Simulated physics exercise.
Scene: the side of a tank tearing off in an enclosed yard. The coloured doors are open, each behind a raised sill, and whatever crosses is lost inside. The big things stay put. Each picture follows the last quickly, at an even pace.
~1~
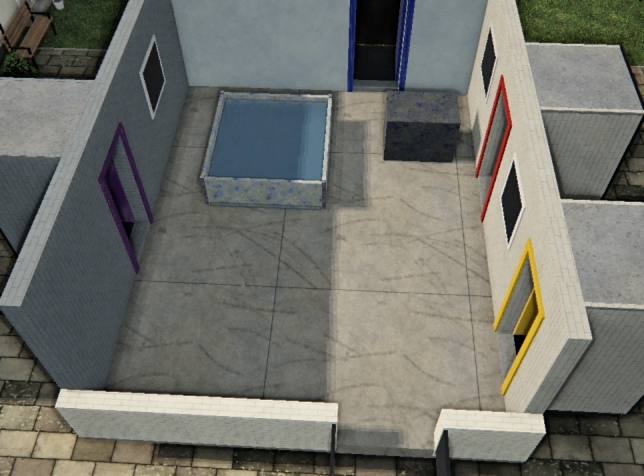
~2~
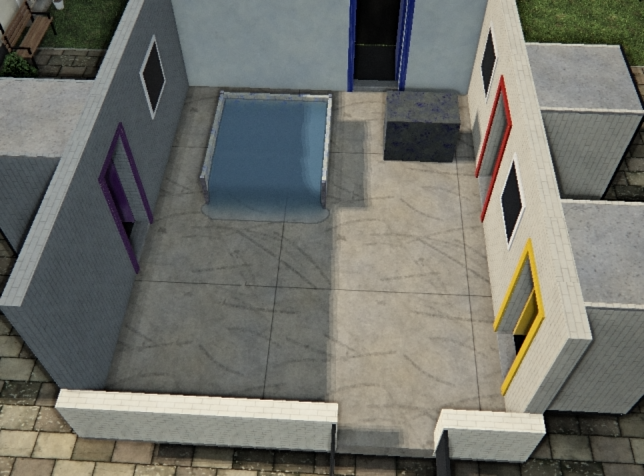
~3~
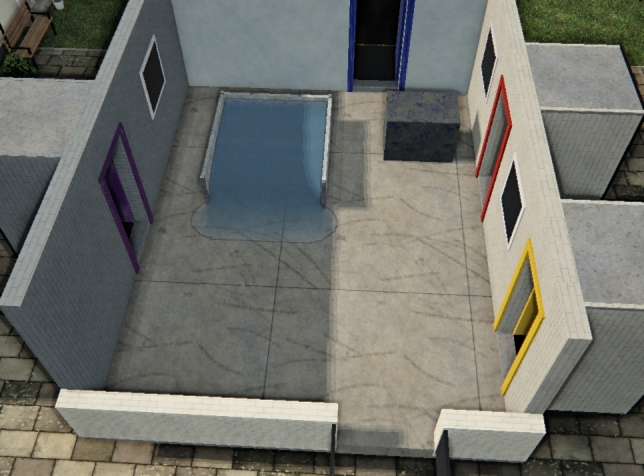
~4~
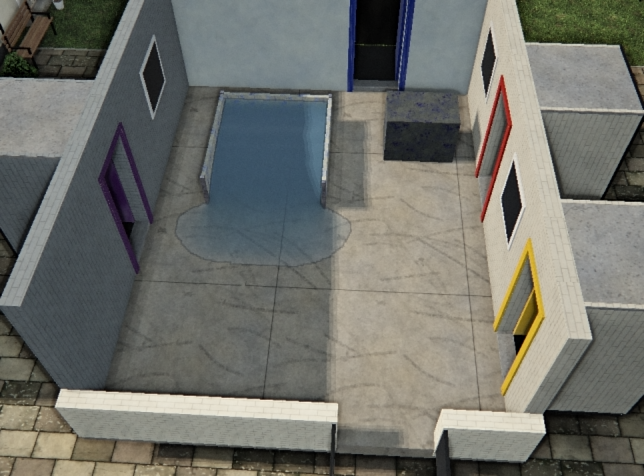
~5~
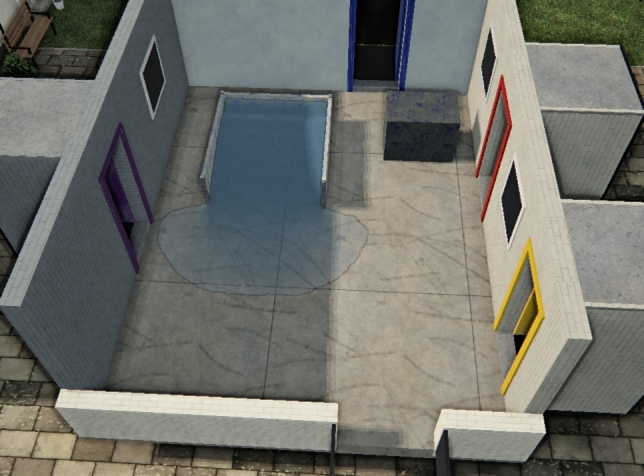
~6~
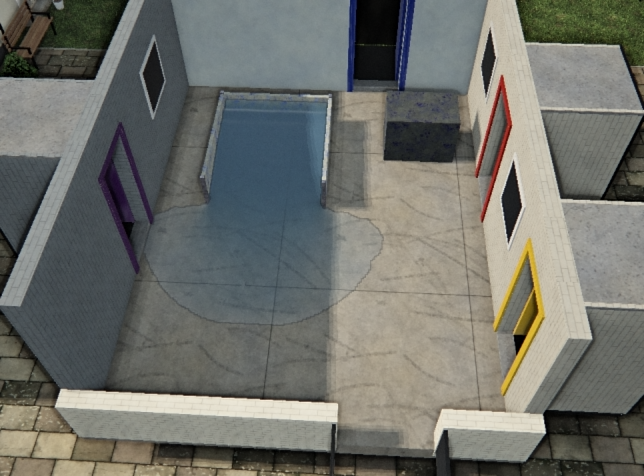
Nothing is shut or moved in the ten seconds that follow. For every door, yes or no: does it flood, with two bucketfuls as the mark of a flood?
Purple door: No, red door: No, yellow door: Yes, blue door: No.
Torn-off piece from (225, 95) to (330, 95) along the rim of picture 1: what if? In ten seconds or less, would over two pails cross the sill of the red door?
As far as I can tell, the red door fails to reach the limit.
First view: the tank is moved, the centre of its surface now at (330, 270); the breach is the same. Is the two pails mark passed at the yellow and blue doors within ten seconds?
Door by door, yellow admits less and blue admits less.
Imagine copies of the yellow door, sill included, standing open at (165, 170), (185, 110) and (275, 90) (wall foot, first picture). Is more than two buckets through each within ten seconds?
The first new doorway comes up short, the second comes up short, the third comes up short.
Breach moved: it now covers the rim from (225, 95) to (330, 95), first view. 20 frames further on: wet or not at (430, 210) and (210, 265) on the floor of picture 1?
Soaked and Soaked.
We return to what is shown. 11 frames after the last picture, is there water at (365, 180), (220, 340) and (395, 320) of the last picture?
As listed, the points end up high and dry, soaked and soaked.
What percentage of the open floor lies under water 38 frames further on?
Near 65 in a hundred.
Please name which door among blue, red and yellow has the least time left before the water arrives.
The one in yellow.
A moment on, water covers 40 % of the floor; the purple door wet at the sill, nothing in, the red door not reached, the yellow door not reached, the blue door not reached.
Next, water covers 50 % of the floor; the purple door wet at the sill, nothing in, the red door not reached, the yellow door not reached, the blue door not reached.
Then, water covers 55 % of the floor; the purple door wet at the sill, nothing in, the red door not reached, the yellow door wet at the sill, nothing in, the blue door not reached.
Later, water covers 65 % of the floor; the purple door wet at the sill, nothing in, the red door not reached, the yellow door over two buckets in, the blue door not reached.
In the end, water covers 90 % of the floor; the purple door wet at the sill, nothing in, the red door wet at the sill, nothing in, the yellow door far over two buckets in, the blue door not reached.
